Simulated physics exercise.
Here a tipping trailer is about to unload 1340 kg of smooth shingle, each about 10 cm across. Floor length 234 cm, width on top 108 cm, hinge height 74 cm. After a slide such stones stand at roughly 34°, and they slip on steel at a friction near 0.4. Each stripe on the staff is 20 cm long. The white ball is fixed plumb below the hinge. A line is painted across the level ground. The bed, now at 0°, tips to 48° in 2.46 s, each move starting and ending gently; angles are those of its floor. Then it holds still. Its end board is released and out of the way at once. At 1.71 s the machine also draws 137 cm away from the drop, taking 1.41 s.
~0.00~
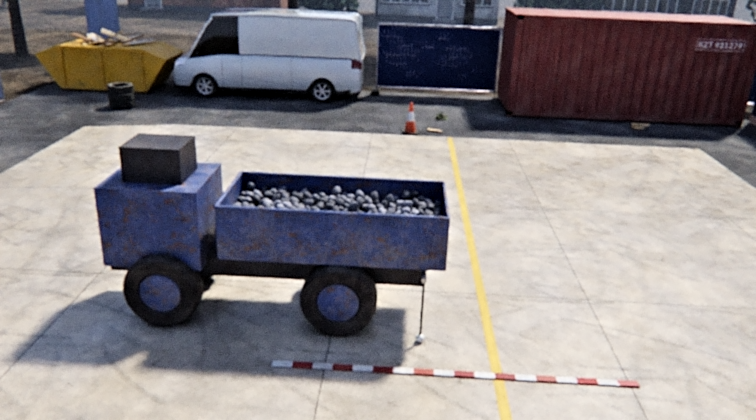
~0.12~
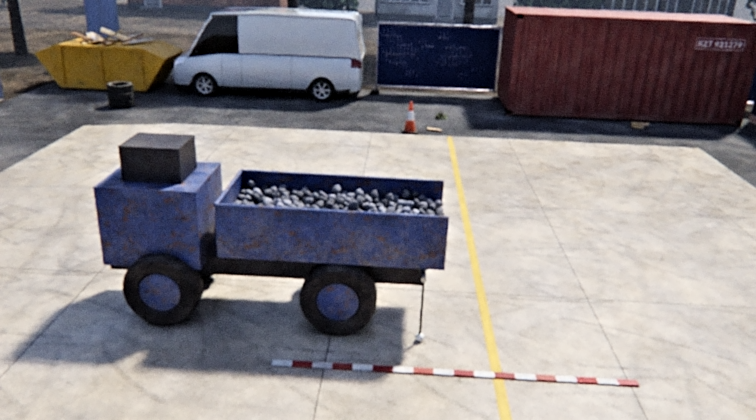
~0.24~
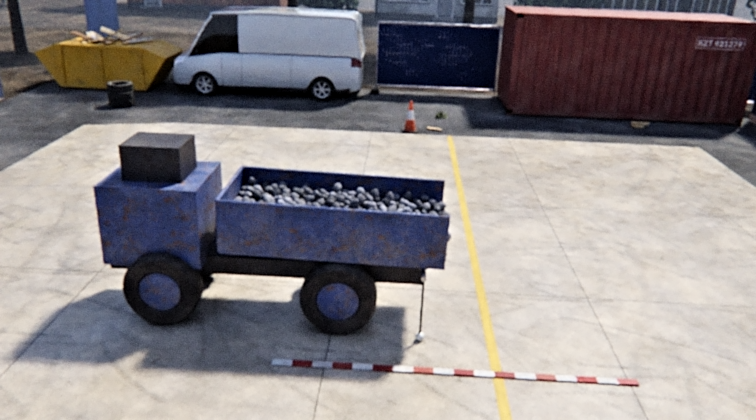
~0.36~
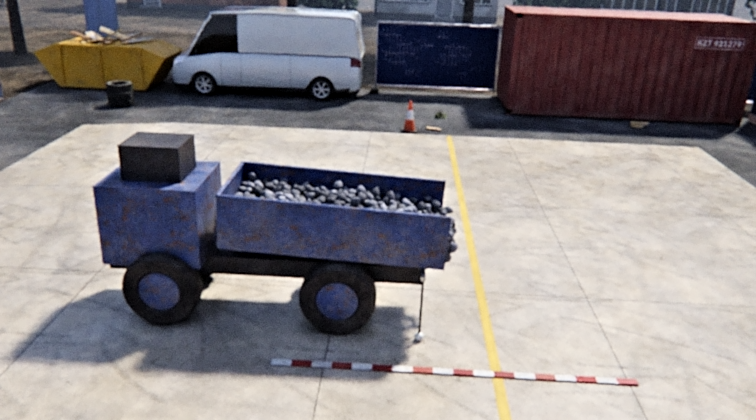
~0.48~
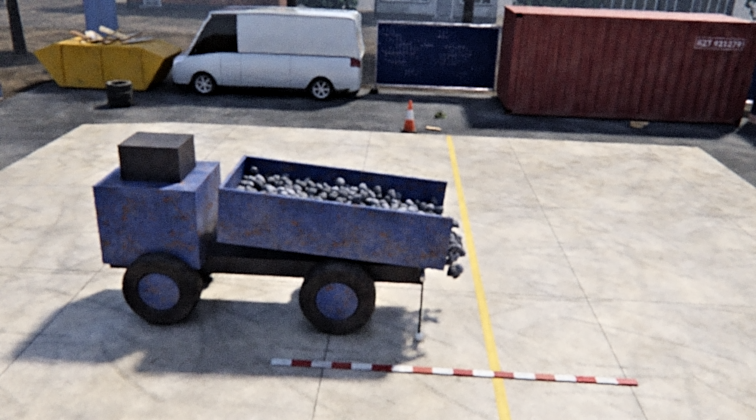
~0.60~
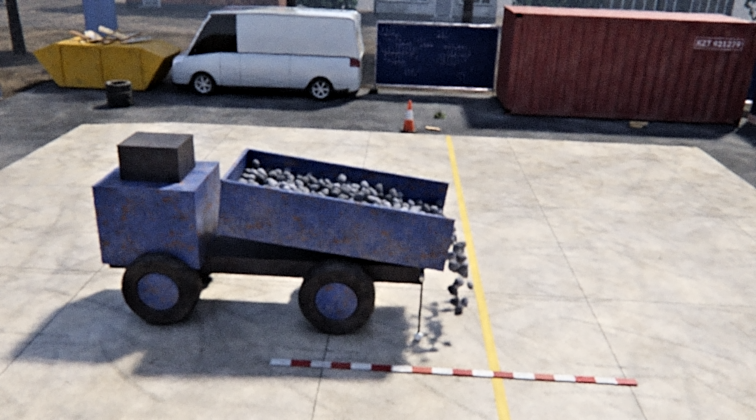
A weathered blue tipping truck loaded with grey stones stands on a pale concrete yard, seen from a raised, steady side view. A yellow line and a red-and-white staff lie on the ground nearby, with a yellow skip, white van, orange cone and dark red container behind. The bed's front end rises slowly, and stones slide rightward and drop from its rear edge in a thin stream.
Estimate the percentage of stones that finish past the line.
Roughly 50 per cent ends past the line.
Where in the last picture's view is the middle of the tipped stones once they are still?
Near (482, 310).
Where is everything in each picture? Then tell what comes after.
Lip at (445, 270), floor tilted 0°, highest stones at (347, 196), in the first picture.
The bed is at 0°, its lip at (445, 269); the top of the load is at (318, 196); the stones move at 0.1 m/s on average, in the second picture.
The bed is at 1°, its lip at (445, 269); the top of the load is at (307, 192); 1 % has left, in the third picture.
The bed is at 3°, its lip at (444, 269); the top of the load is at (285, 187); 2 % has left, in the fourth picture.
The bed is at 5°, its lip at (444, 270); the top of the load is at (266, 182); 3 % has left, in the fifth picture.
Lip at (444, 271), floor tilted 7°, highest stones at (265, 175); 5 % has left, in the sixth picture.
After 1.8 s the floor is at 40°; 60 % in the bed, 28 % short of the line, 12 % past the line; the foremost stones are at (543, 319).
After 2.6 s the floor is at 48°; 0 % in the bed, 54 % short of the line, 46 % past the line; the foremost stones are at (608, 318).
After 3.6 s the floor is at 48°; 0 % in the bed, 51 % short of the line, 49 % past the line; the foremost stones are at (648, 316).
After 6.6 s the floor is at 48°; 0 % in the bed, 51 % short of the line, 49 % past the line; the foremost stones are at (648, 316).
